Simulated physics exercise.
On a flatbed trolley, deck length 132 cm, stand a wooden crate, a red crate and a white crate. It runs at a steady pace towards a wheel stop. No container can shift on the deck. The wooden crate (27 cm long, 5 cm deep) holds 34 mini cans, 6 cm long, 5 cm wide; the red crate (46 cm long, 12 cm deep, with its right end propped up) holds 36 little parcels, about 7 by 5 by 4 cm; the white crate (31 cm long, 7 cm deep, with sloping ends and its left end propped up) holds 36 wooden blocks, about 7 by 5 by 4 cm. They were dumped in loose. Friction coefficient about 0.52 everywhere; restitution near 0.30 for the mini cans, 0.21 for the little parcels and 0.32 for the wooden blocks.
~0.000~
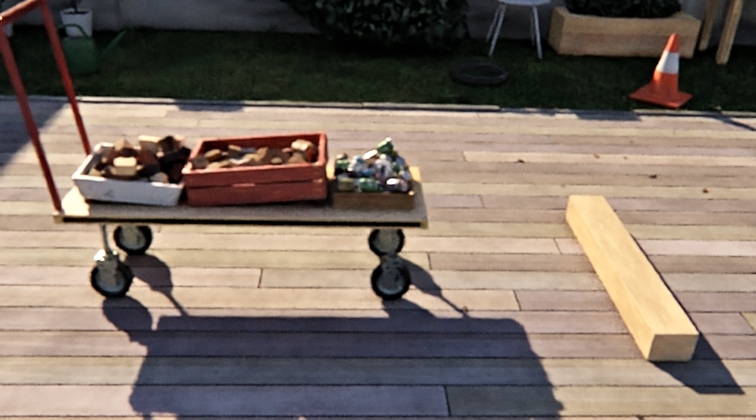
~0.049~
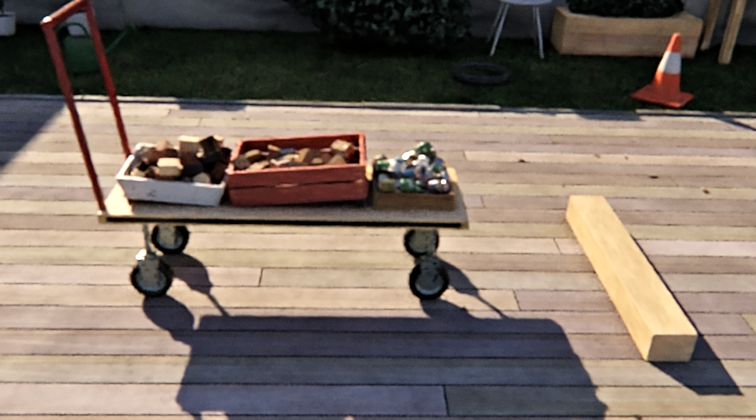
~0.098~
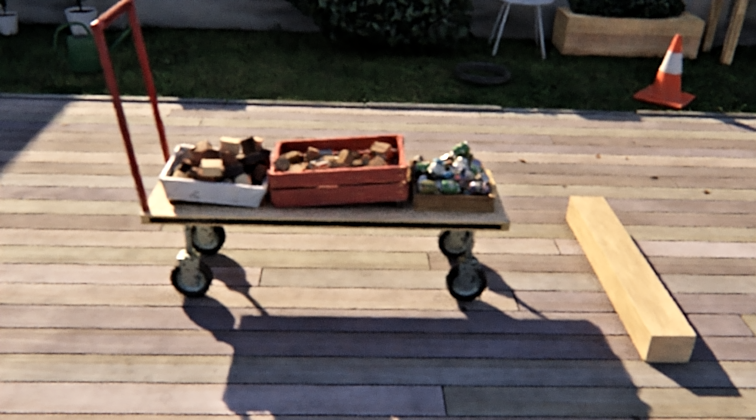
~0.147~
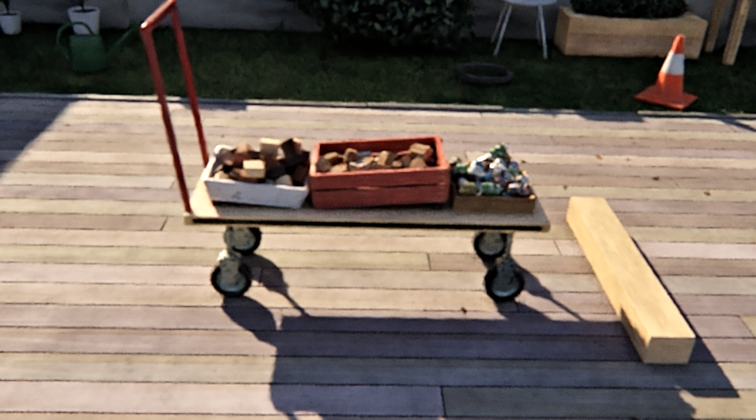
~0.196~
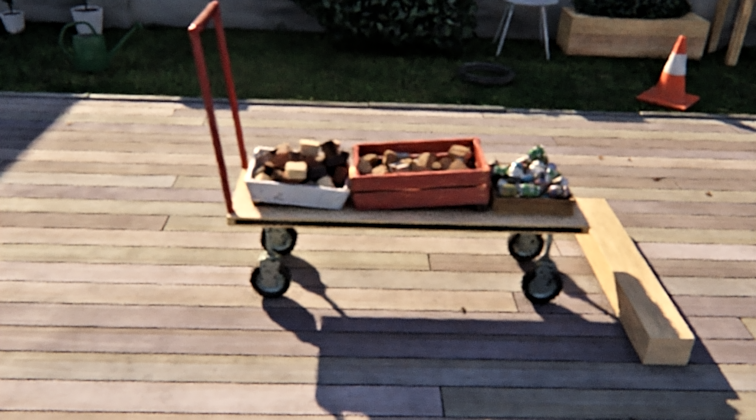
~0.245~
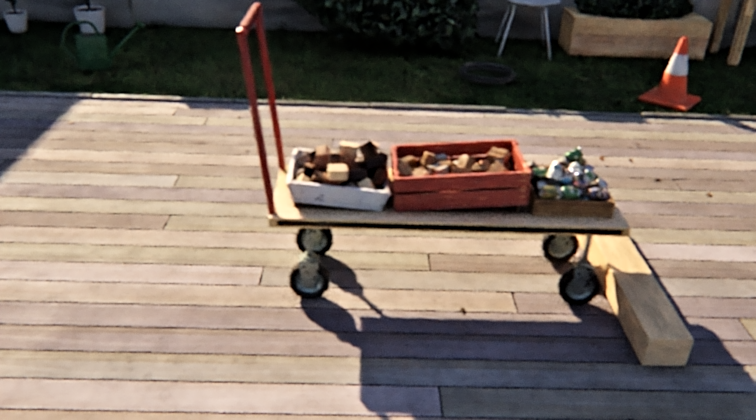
On a sunlit wooden deck, a flatbed trolley carrying white, red and wooden crates rolling steadily rightward towards a thick timber beam.
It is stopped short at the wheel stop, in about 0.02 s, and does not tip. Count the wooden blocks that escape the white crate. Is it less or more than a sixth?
It sheds over a sixth of them.
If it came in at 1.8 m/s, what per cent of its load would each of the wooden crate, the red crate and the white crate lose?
In that case wooden crate 30, red crate 0, white crate 10 per cent.
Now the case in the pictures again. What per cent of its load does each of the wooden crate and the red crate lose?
About: Wooden crate 45, red crate 0 per cent.
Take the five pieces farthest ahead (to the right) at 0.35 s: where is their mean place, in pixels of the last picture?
Around (640, 167).
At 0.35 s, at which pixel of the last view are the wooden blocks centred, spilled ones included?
Near (377, 162).
After 0.25 s, the wheels strike.
After 0.35 s, 8 of 34 out of the wooden crate, 0 of 36 out of the red crate and 6 of 36 out of the white crate.
After 0.47 s, 14 of 34 out of the wooden crate, 0 of 36 out of the red crate and 12 of 36 out of the white crate.
After 0.70 s, 15 of 34 out of the wooden crate, 0 of 36 out of the red crate and 15 of 36 out of the white crate.
When it is over (at 1.21 s), 15 of 34 out of the wooden crate, 0 of 36 out of the red crate and 16 of 36 out of the white crate. Asked share, 16 of 36, 44 per cent.
